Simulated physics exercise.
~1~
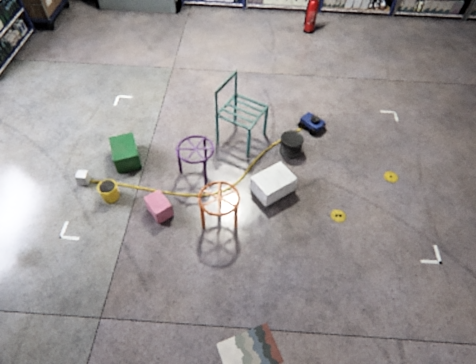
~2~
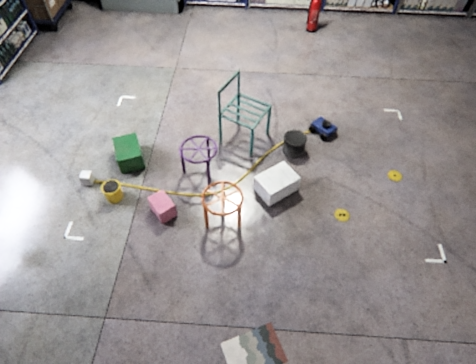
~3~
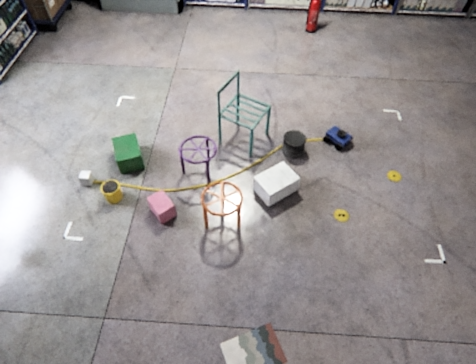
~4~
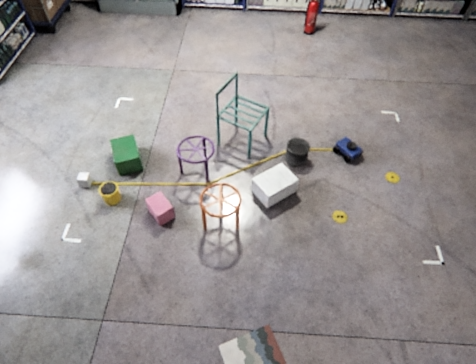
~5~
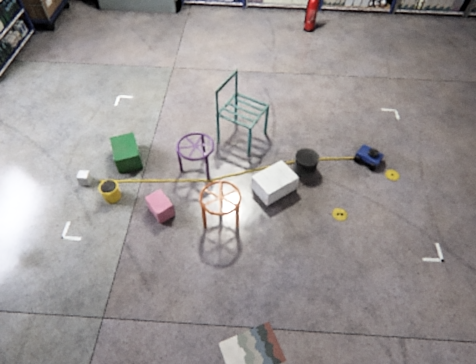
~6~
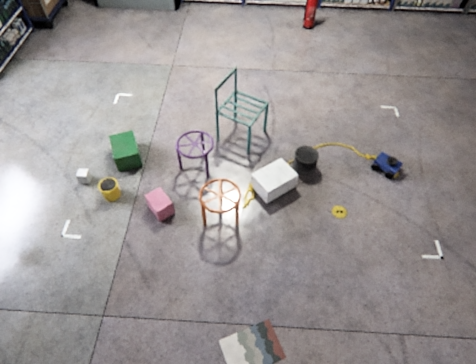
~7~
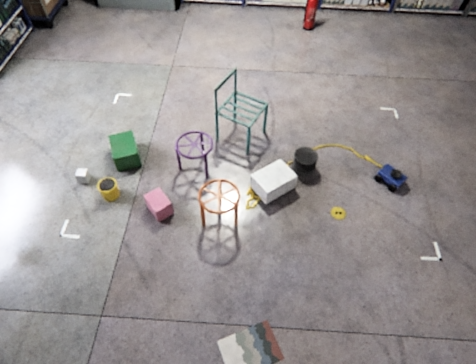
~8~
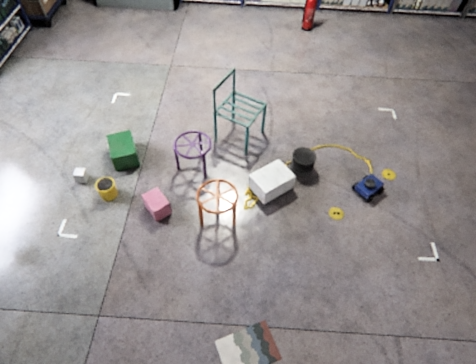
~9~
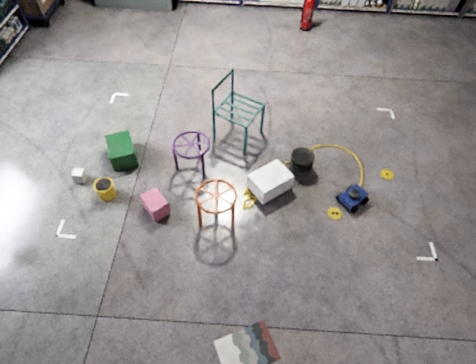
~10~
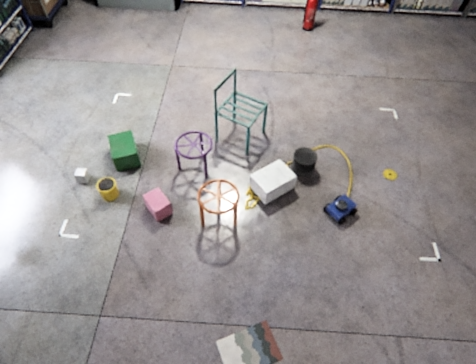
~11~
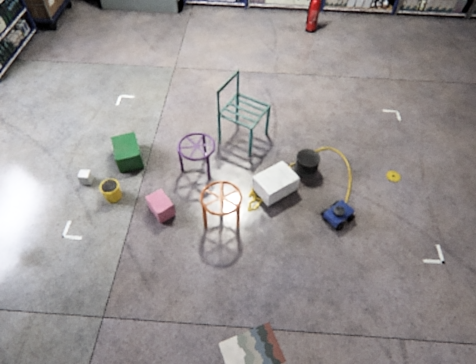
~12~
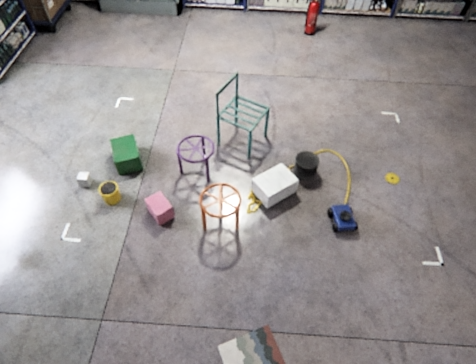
To begin with, a small blue cart sits beside a black bin on a concrete floor, trailing a yellow lead that winds past a teal chair, two stools, crates and a yellow pot. The cart creeps right and slightly down, drawing the lead steadily straighter. As the lead tightens, the black bin shifts a little to the right, while the purple stool hardly stirs. The lead's far end then comes free and slides across to the white crate as the cart reaches the right-hand yellow mark. Turning back, the cart moves down and left to the other mark and stops there, the lead curving behind it around the bin.
